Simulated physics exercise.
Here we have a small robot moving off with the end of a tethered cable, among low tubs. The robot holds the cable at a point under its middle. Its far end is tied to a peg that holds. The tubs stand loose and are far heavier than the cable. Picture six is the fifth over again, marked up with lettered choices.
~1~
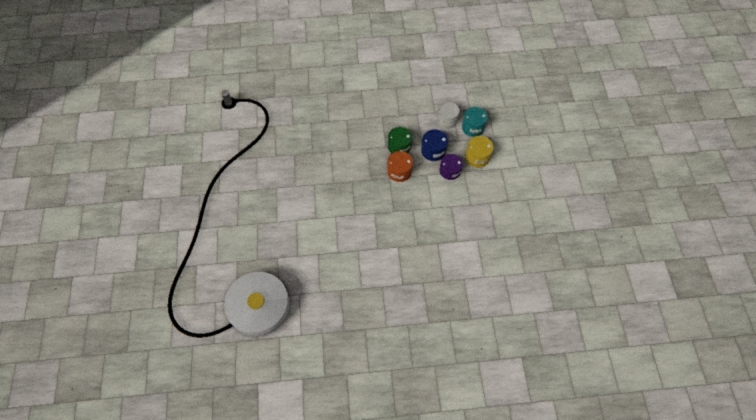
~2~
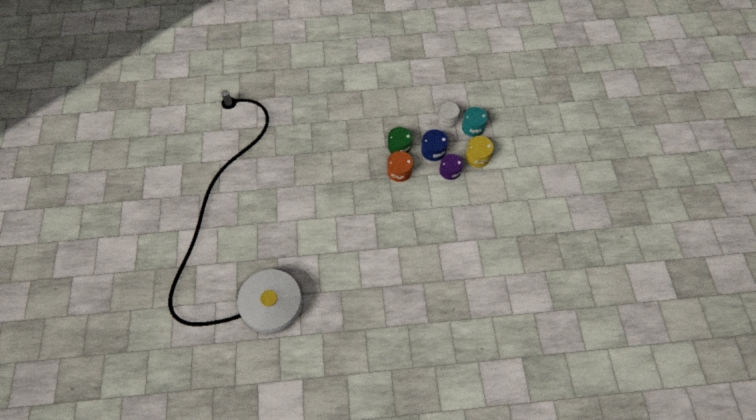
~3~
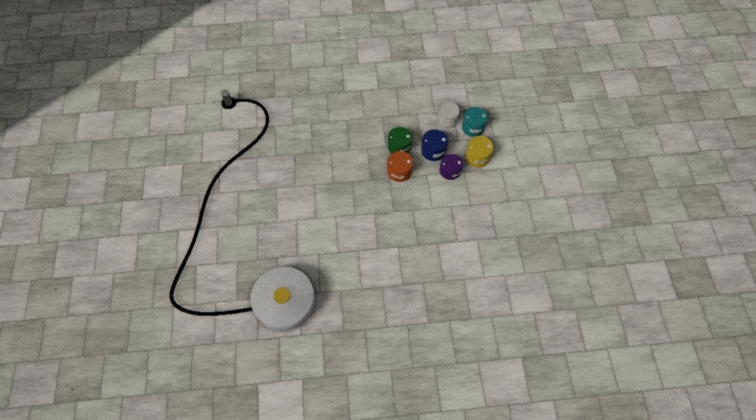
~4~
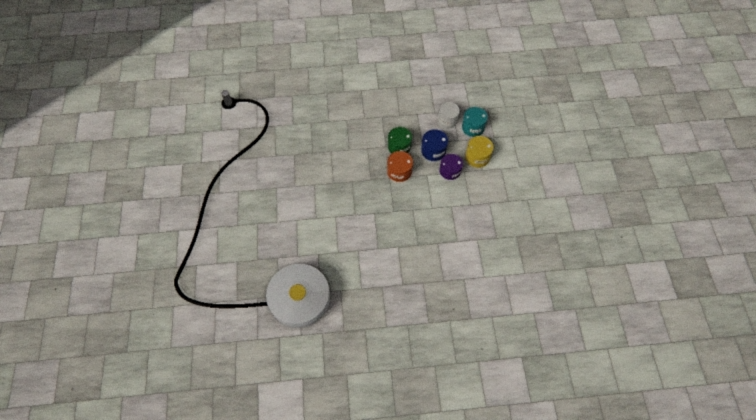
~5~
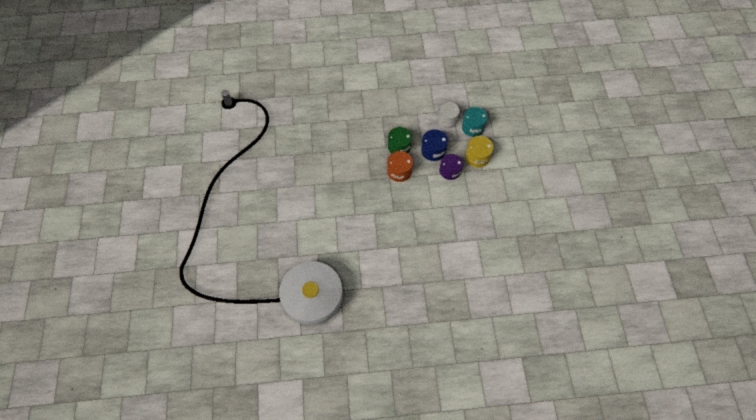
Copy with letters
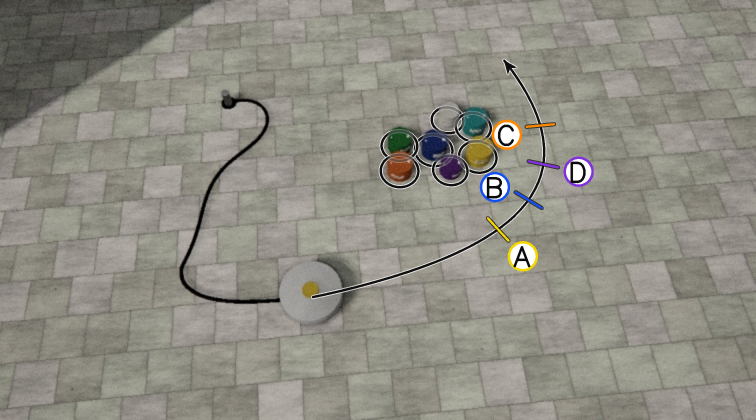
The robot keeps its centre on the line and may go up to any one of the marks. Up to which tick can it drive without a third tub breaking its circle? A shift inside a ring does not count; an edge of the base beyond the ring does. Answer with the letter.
It should halt at C.
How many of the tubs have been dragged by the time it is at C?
By then, none.
On the marked copy, A at (498, 229); B at (529, 200); C at (540, 126); D at (543, 164); the route from (313, 297) via (515, 216) to (504, 60).
With C. Early on, robot (433, 259).
Further on, robot (528, 199).
At the end, robot (543, 120); none over the rings.
As for the rest, A is within the limit but short; B is within the limit but short; D is within the limit but short.
